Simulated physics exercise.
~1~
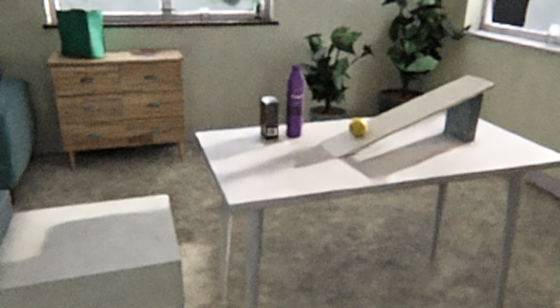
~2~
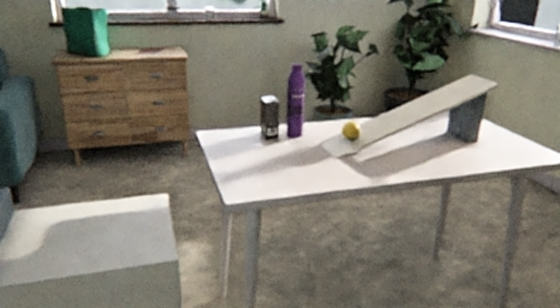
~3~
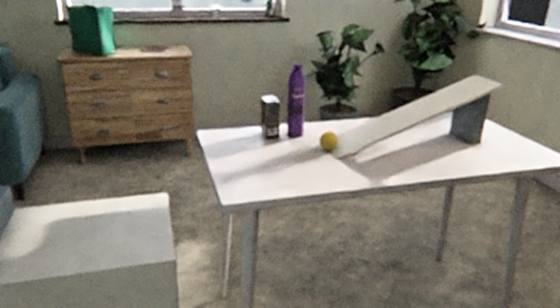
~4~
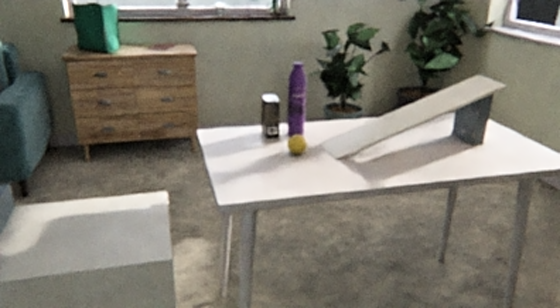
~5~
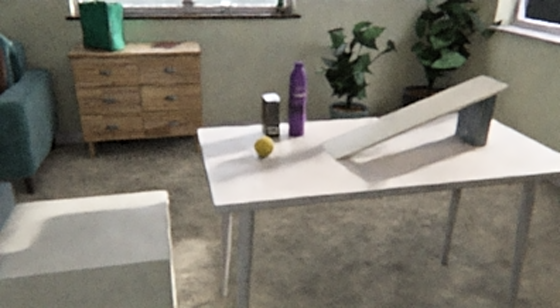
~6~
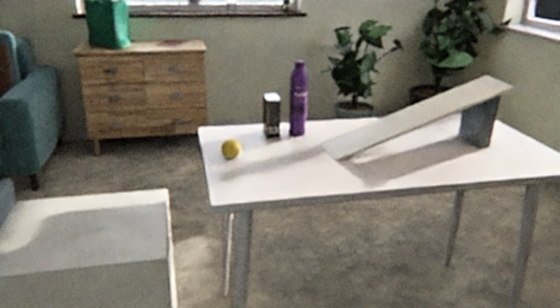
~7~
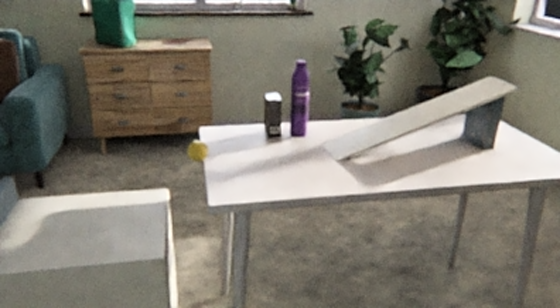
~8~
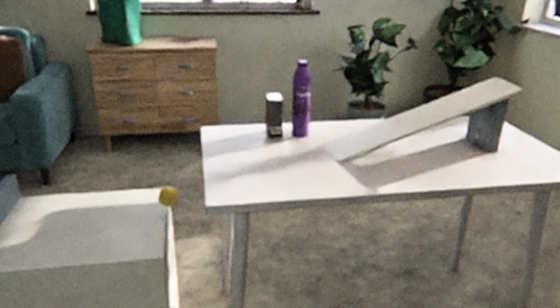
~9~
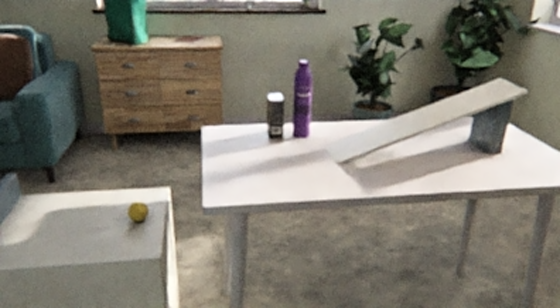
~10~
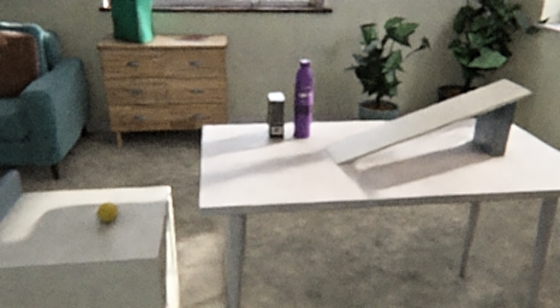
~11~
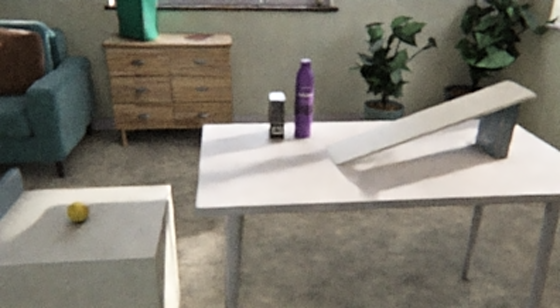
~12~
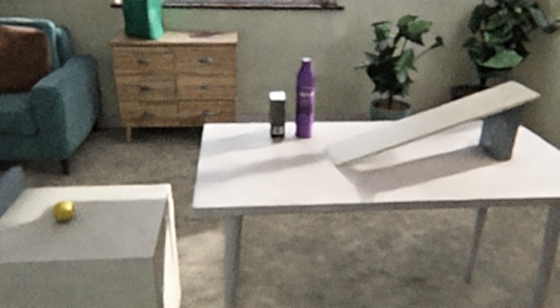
Yellow apple rolling left off a ramp, passing a purple bottle, clearing a gap and ending up on a lower pale block.
